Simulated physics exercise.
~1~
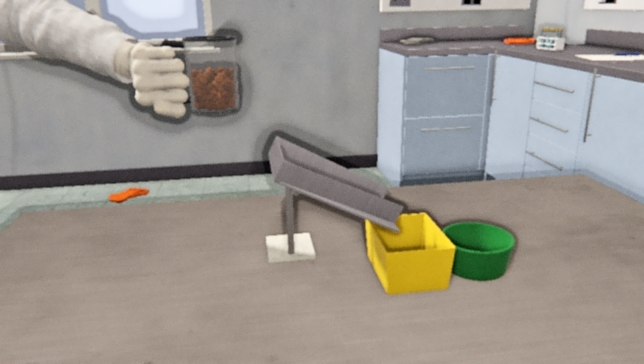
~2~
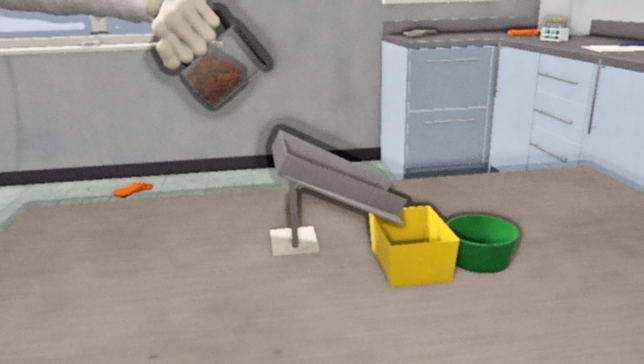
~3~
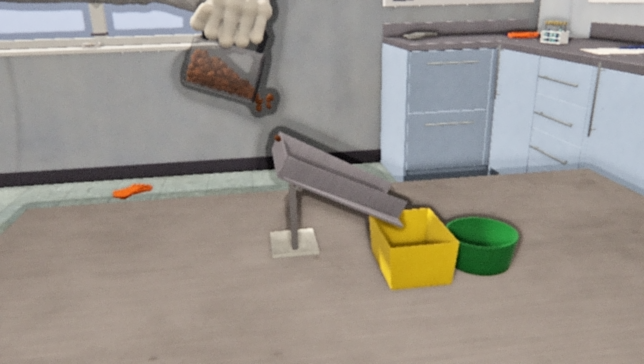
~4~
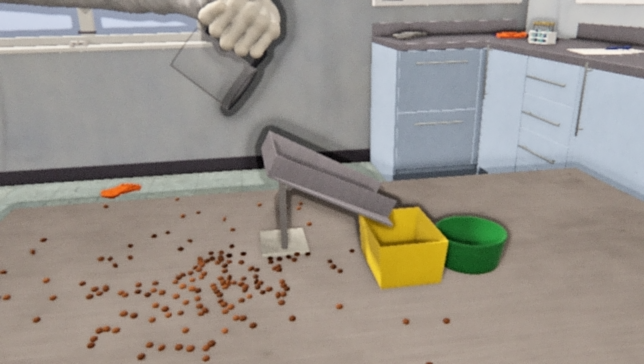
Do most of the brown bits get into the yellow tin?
No, most of them miss the yellow tin and end up scattered across the tabletop.
In a kitchen with pale blue cabinets, a white hand holds a clear cup of small brown bits above a table. Below it, a grey chute on a stand slopes down to the right into a square yellow tin, with a round green dish beside it. The hand tips the cup over to the right, and the bits slide toward its mouth above the chute's upper end. The cup keeps turning until it is upside down and empty. The bits end up scattered widely over the tabletop, mostly around and in front of the stand, while the tin and dish stay in place.
